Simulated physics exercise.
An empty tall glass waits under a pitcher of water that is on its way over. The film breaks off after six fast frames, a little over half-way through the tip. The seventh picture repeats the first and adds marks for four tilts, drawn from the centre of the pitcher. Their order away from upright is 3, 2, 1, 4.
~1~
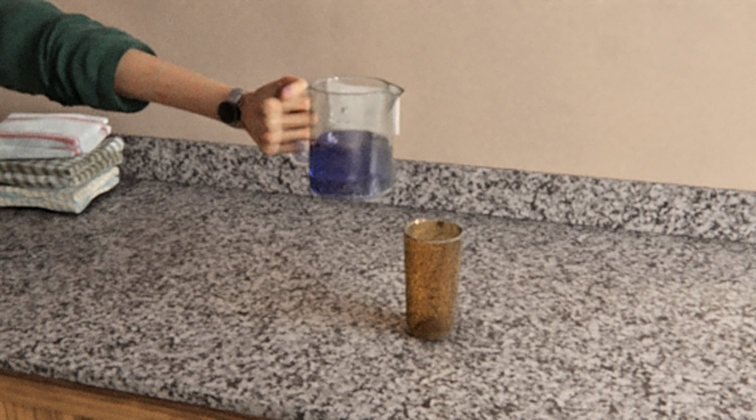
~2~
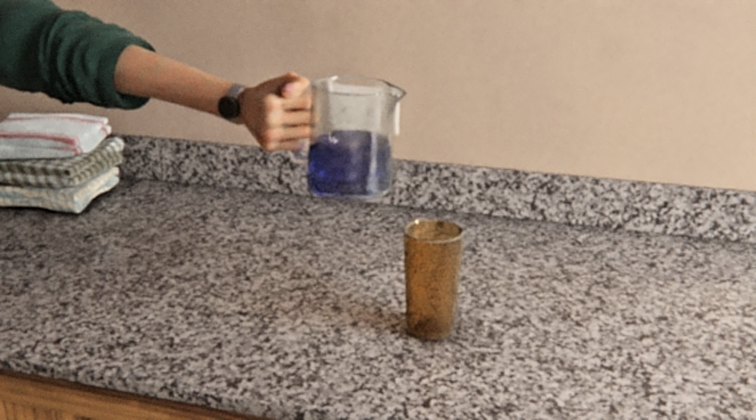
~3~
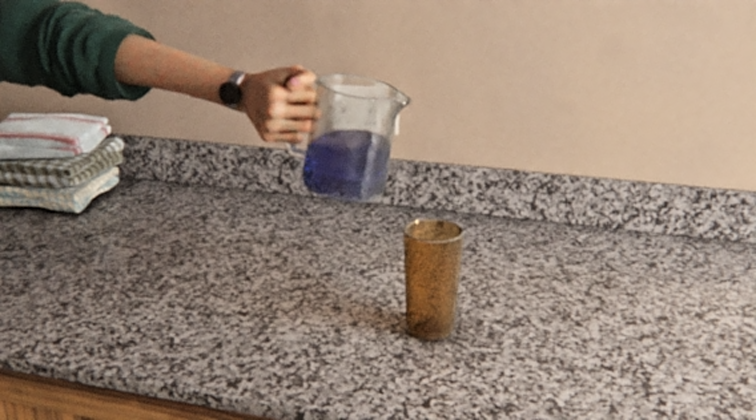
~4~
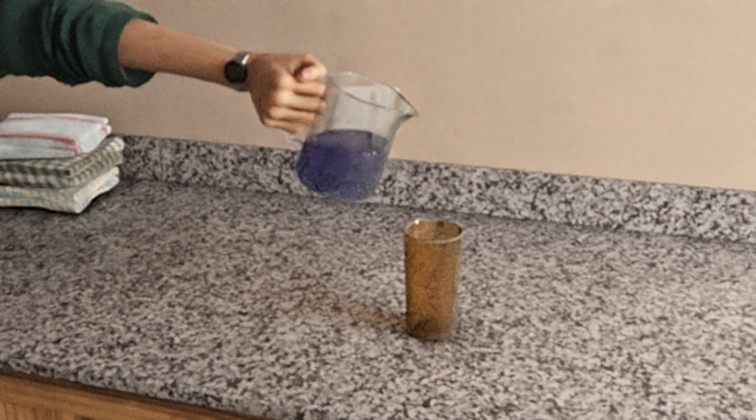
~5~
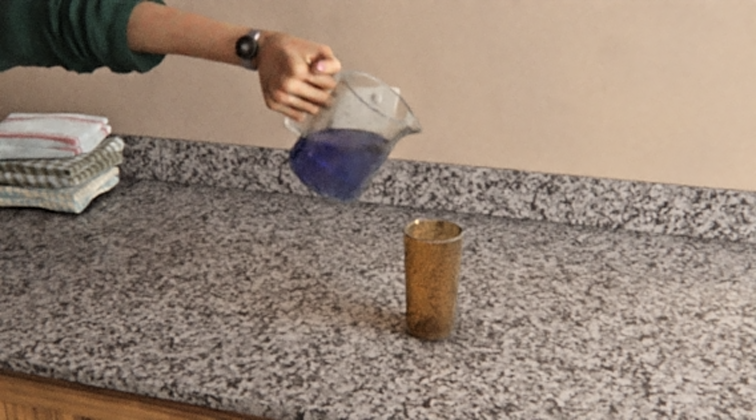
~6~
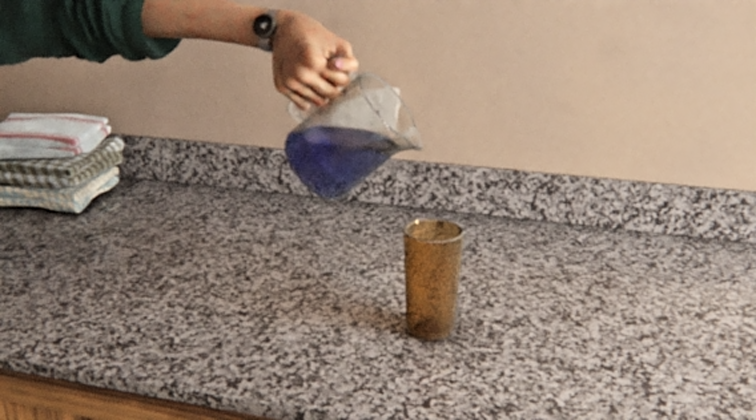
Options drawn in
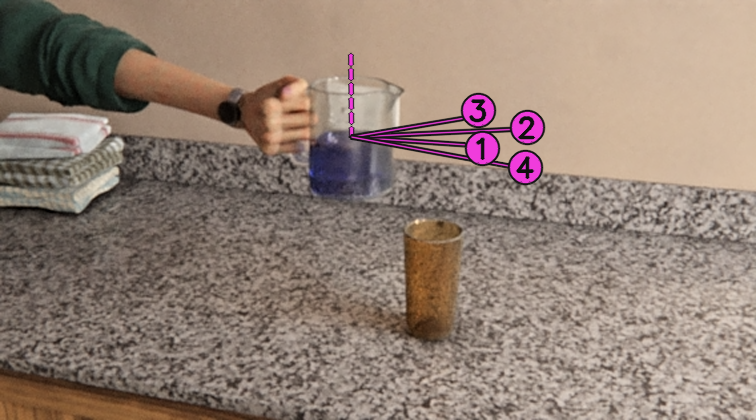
A hand in a dark green sleeve and a dark watch holds a clear pitcher of blue-purple liquid above a speckled granite counter, seen from the front and slightly above. An amber-brown tall glass stands below and to the right, with folded striped and checked cloths at left against a beige wall. The hand rises slightly and tilts the pitcher steadily rightward, its lip lowering while the liquid stays inside.
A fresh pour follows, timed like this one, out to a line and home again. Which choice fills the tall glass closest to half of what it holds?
It is 3.
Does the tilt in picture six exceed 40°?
Yes, it does.
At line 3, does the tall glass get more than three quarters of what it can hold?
No, it does not.
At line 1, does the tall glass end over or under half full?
Over half.
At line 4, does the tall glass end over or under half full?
Over.
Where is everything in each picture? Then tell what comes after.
The first frame shows upright, lip at (402, 91); rim of the tall glass round (434, 230); nothing has left yet.
The second frame shows tipped about 2°, lip at (404, 94); nothing has left yet.
The third frame shows tipped about 10°, lip at (410, 101); nothing has left yet.
The fourth frame shows tipped about 21°, lip at (416, 114); nothing has left yet.
The fifth frame shows tipped about 34°, lip at (420, 131); nothing has left yet.
The sixth frame shows tipped about 48°, lip at (421, 148); nothing has left yet.
On the marked copy, 1 at (465, 144); 2 at (510, 129); 3 at (462, 118); 4 at (508, 165).
With 1, the tall glass ends with about 81 % of what it can hold.
With 2, the tall glass ends with about 66 % of what it can hold.
With 3, the tall glass ends with about 49 % of what it can hold.
With 4, the tall glass ends with about 87 % of what it can hold; 8 % of the water is spilt.
